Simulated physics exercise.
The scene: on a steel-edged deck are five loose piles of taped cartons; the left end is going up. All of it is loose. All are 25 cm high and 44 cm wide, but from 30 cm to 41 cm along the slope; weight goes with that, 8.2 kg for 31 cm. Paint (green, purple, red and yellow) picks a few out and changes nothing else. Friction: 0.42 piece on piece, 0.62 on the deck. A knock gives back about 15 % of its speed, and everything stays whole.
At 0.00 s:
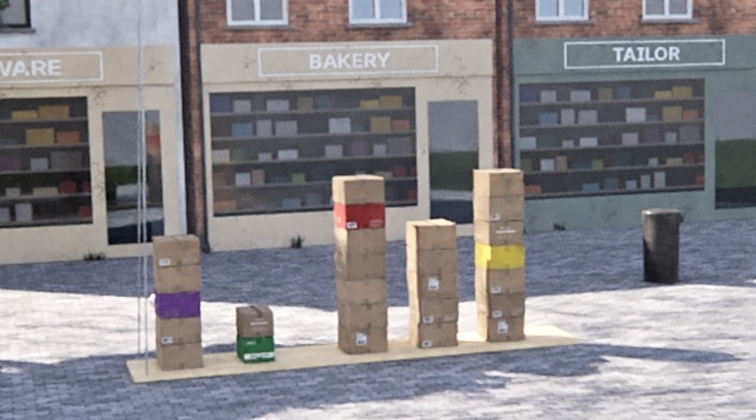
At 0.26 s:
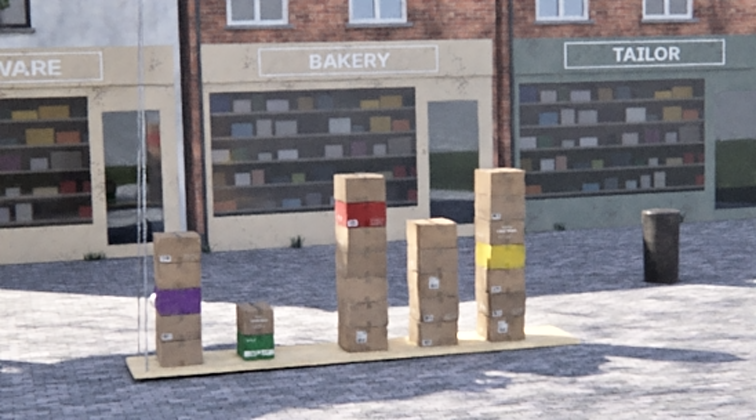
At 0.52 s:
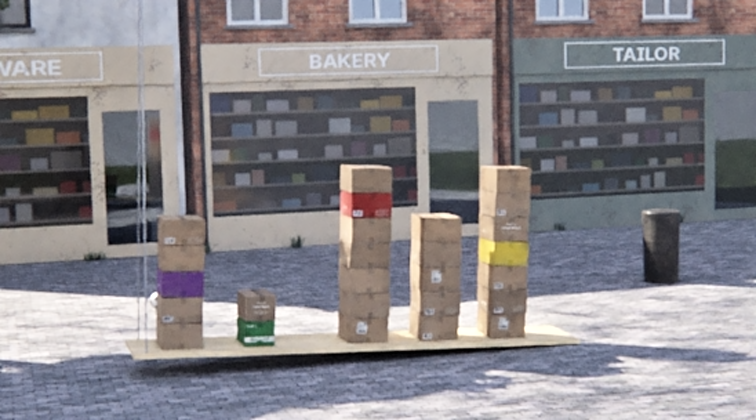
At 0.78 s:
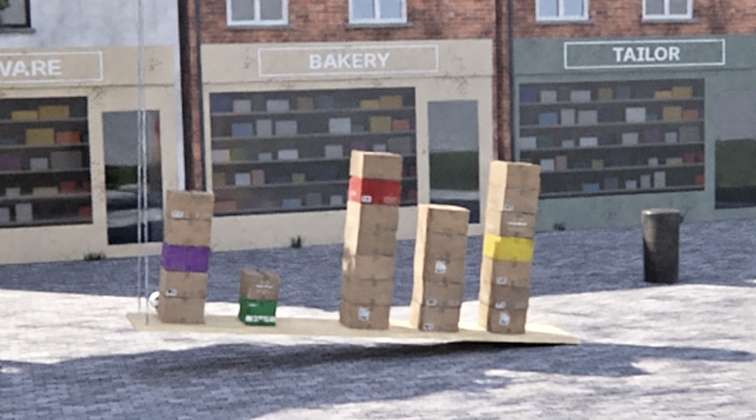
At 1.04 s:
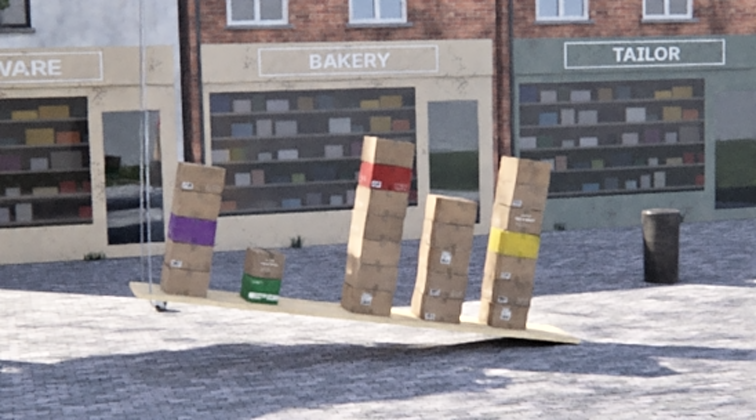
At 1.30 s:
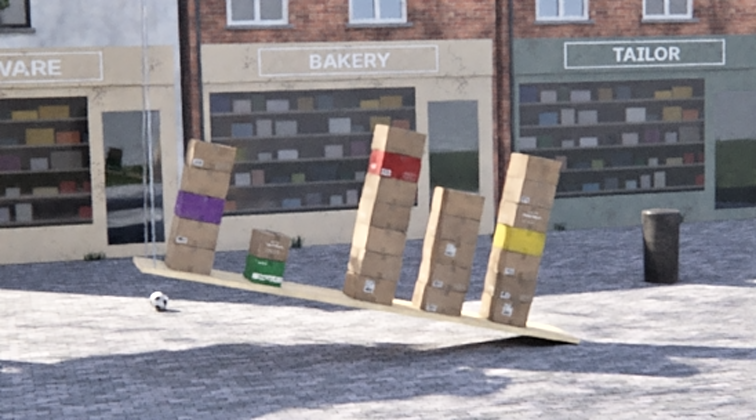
The clip opens on five stacks of taped cartons standing upright on a level board in front of a bakery and a tailor. The board's left end then rises steadily, tilting it down to the right, and the stacks lean rightward with it, while a ball comes into view beneath the raised end.
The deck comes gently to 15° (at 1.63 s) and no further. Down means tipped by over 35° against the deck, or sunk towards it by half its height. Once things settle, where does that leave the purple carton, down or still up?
In the end the purple carton falls.
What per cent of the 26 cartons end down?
Roughly 90 per cent of them.
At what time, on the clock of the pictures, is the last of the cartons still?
At about 4.5 s.
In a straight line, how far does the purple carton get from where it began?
About 140 cm.
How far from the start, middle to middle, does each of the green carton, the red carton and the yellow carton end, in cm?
About: Green 90, red 320, yellow 160.
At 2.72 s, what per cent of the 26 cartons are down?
At that moment 90 per cent.
By 2.12 s, slope 15°; none of the 26 cartons down, 22 disturbed; purple carton tilted 9°; yellow carton tilted 29°.
By 2.72 s, slope 15°; 23 of the 26 cartons down; purple carton tilted 44°; yellow carton on its side.
When it is over (4.6 s), slope 15°; 23 of the 26 cartons down; purple carton upside down; yellow carton on its side; red carton tilted 16°, 69 cm lower. In pixels of the last frame, middles, purple carton near (305, 235), yellow carton near (634, 311).
